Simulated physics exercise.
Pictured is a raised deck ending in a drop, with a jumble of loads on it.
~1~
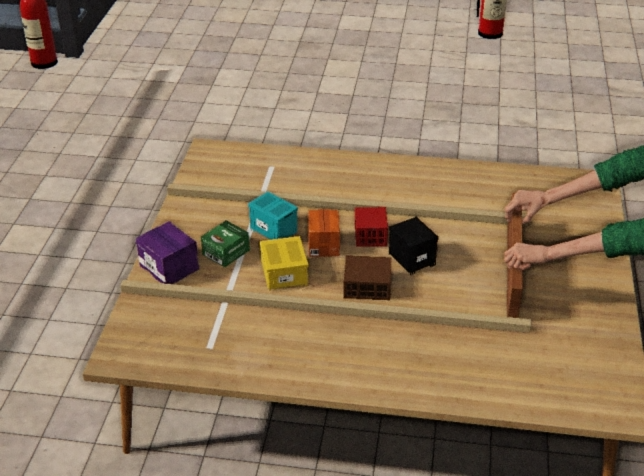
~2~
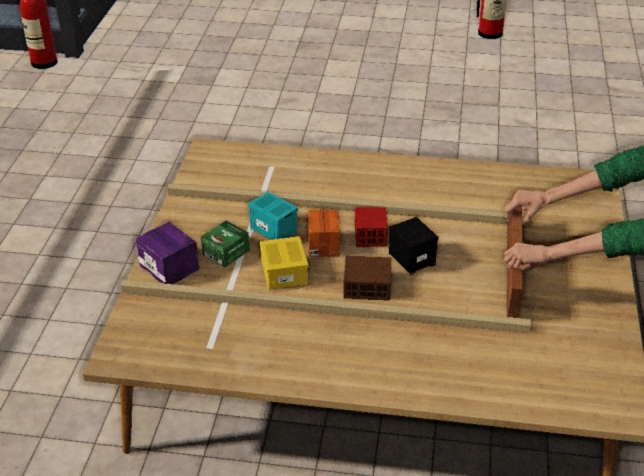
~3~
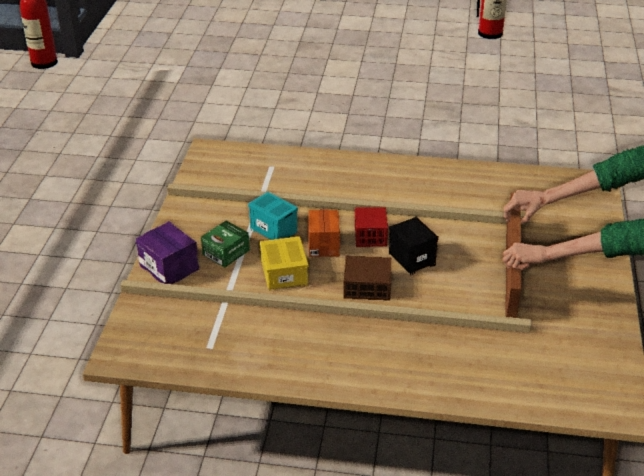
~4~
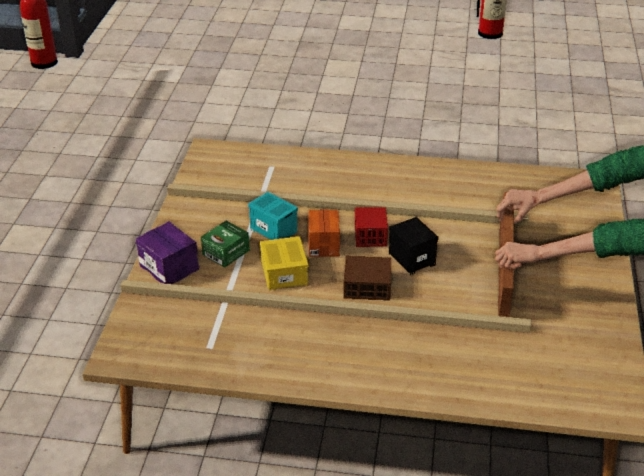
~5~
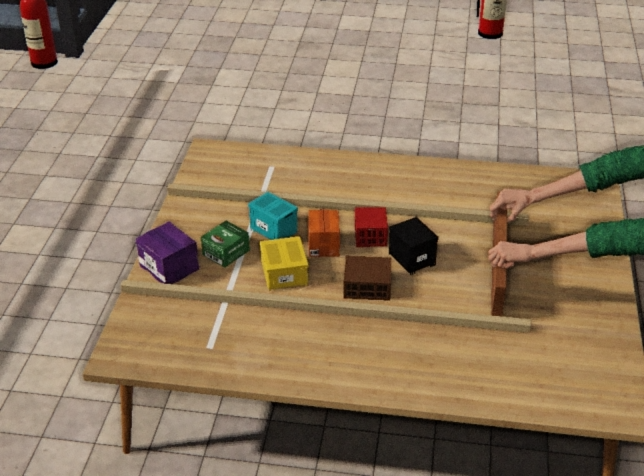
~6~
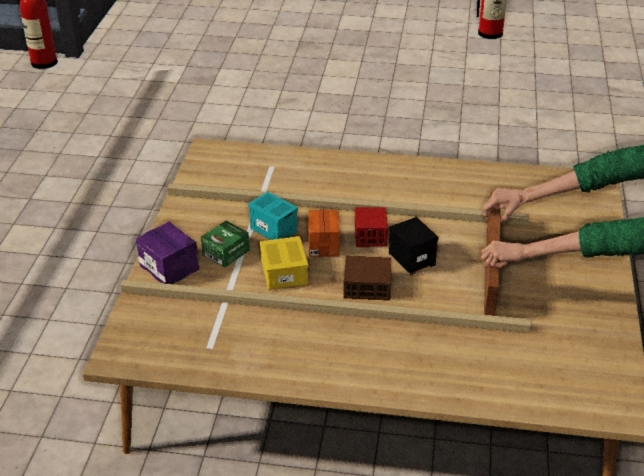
At first, two green-sleeved hands hold an upright plank at the right of a wooden table, clear of a jumble of colored boxes lying between two rails. The hands then slide the plank slowly a short way left, narrowing the gap to the black box, while all the boxes stay still.
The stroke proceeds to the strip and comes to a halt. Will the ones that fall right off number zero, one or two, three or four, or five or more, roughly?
So the tally of ones that come down is one, perhaps two, really.
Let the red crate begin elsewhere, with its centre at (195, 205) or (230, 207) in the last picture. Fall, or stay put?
The red crate ends up below at the first spot and is safe at the second.
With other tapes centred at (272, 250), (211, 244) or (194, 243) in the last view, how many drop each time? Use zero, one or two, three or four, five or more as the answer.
Not one; three or four; 3 or 4.
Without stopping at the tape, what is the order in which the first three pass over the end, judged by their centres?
Going earliest first, it would be the purple parcel, after it the green box, and finally the turquoise tote.
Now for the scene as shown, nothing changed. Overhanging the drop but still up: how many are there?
Number: 2.
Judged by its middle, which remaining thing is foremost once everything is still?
That's the green box.
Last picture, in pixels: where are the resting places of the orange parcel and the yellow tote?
Orange parcel at (202, 221), yellow tote at (174, 251).
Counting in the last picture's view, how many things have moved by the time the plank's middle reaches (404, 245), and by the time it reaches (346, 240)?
1, then 6.
A little later, none off yet; purple parcel at rest near (168, 254); green box at rest near (226, 244); turquoise tote at rest near (273, 219).
When it is over, the number that fall off is one or two; down, purple parcel.
